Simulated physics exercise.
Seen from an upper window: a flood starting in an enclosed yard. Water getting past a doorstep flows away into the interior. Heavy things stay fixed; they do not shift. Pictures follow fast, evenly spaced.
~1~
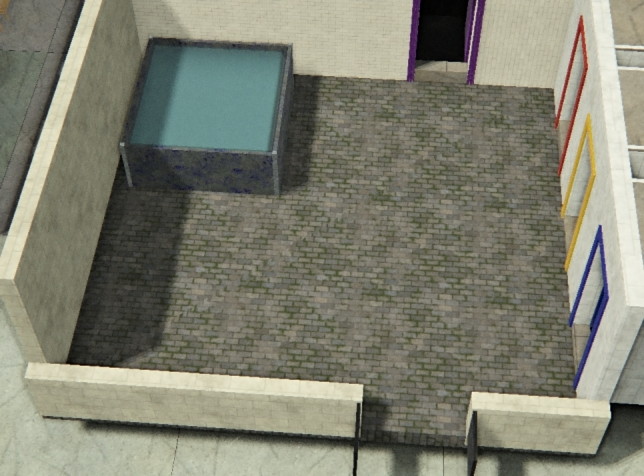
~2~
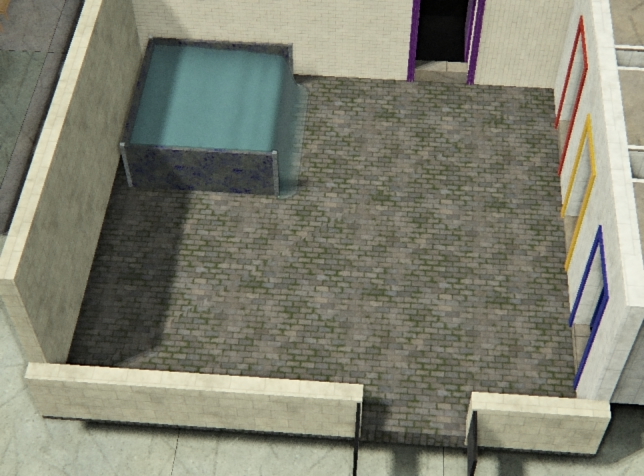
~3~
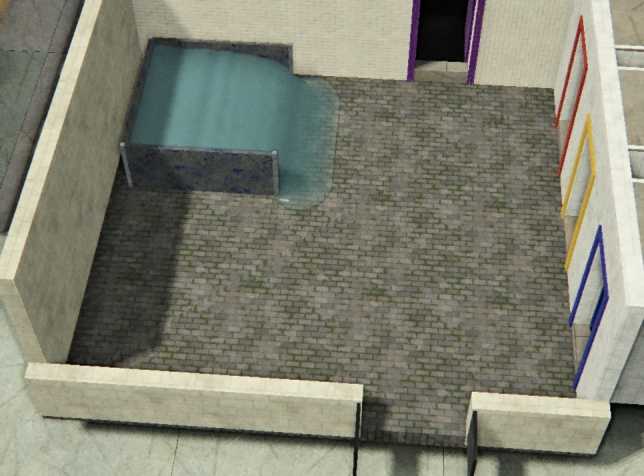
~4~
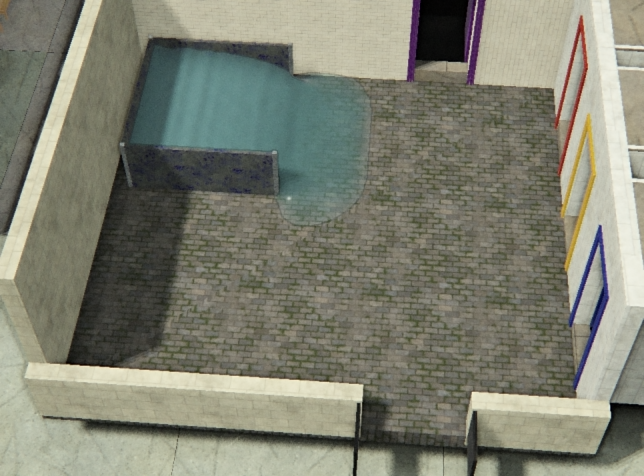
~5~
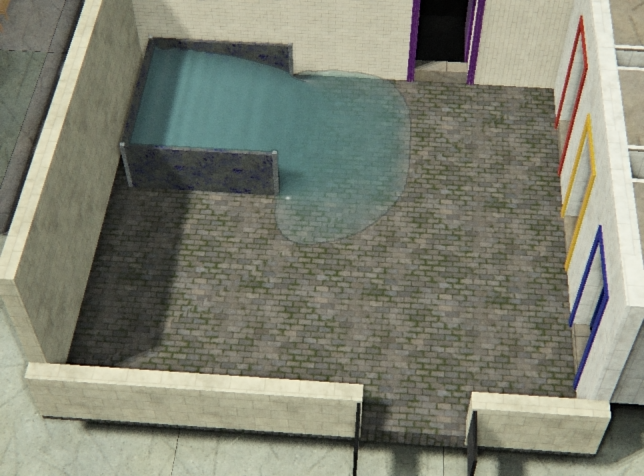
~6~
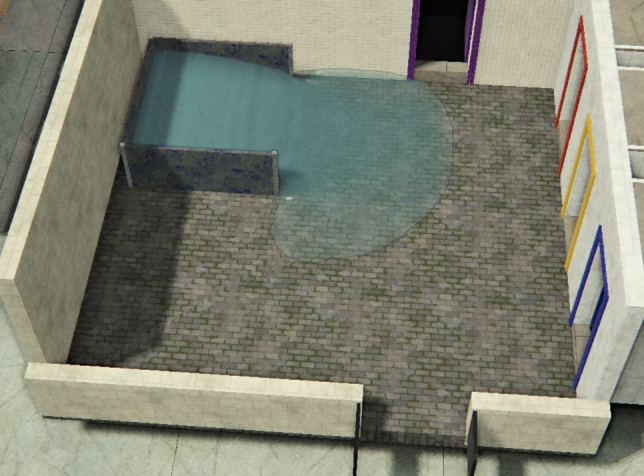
We see a walled yard from above, with a tank of still water at the upper left. Water pours out of the tank's right side and spreads across the brick paving in a widening, rounded sheet, reaching rightward and toward the viewer.
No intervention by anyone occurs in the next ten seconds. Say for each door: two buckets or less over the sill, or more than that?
One by one: The blue door ends up over two buckets; the red door ends up over two buckets; the yellow door ends up over two buckets; the purple door ends up within two buckets.
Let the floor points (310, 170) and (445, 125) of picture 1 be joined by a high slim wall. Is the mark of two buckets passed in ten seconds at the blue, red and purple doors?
Here's how it goes: The blue one ends up swamped, the red one ends up swamped, the purple one ends up swamped.
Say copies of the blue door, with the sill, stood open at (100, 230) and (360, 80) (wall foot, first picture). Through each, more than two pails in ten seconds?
As listed: Stays under, lets more in.
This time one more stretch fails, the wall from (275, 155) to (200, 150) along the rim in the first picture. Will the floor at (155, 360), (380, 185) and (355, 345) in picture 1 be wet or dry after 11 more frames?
The first spot is soaked, the second spared and the third soaked.
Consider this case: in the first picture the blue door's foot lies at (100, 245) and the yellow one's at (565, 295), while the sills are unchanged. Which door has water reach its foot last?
I'd say the blue one is reached last.
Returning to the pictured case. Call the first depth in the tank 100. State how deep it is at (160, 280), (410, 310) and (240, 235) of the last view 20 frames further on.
Estimate: 0, 2, 0 %.
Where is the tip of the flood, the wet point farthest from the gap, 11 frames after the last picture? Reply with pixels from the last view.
Around (573, 358).
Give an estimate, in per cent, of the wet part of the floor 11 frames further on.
I reckon around 55 %.
A moment on, water covers 45 % of the floor; the blue door not reached, the red door under two buckets in, the yellow door wet at the sill, nothing in, the purple door wet at the sill, nothing in.
Next, water covers 55 % of the floor; the blue door wet at the sill, nothing in, the red door far over two buckets in, the yellow door over two buckets in, the purple door wet at the sill, nothing in.
Then, water covers 60 % of the floor; the blue door under two buckets in, the red door far over two buckets in, the yellow door far over two buckets in, the purple door wet at the sill, nothing in.
Later, water covers 80 % of the floor; the blue door over two buckets in, the red door far over two buckets in, the yellow door far over two buckets in, the purple door wet at the sill, nothing in.
In the end, water covers 95 % of the floor; the blue door far over two buckets in, the red door far over two buckets in, the yellow door far over two buckets in, the purple door wet at the sill, nothing in.
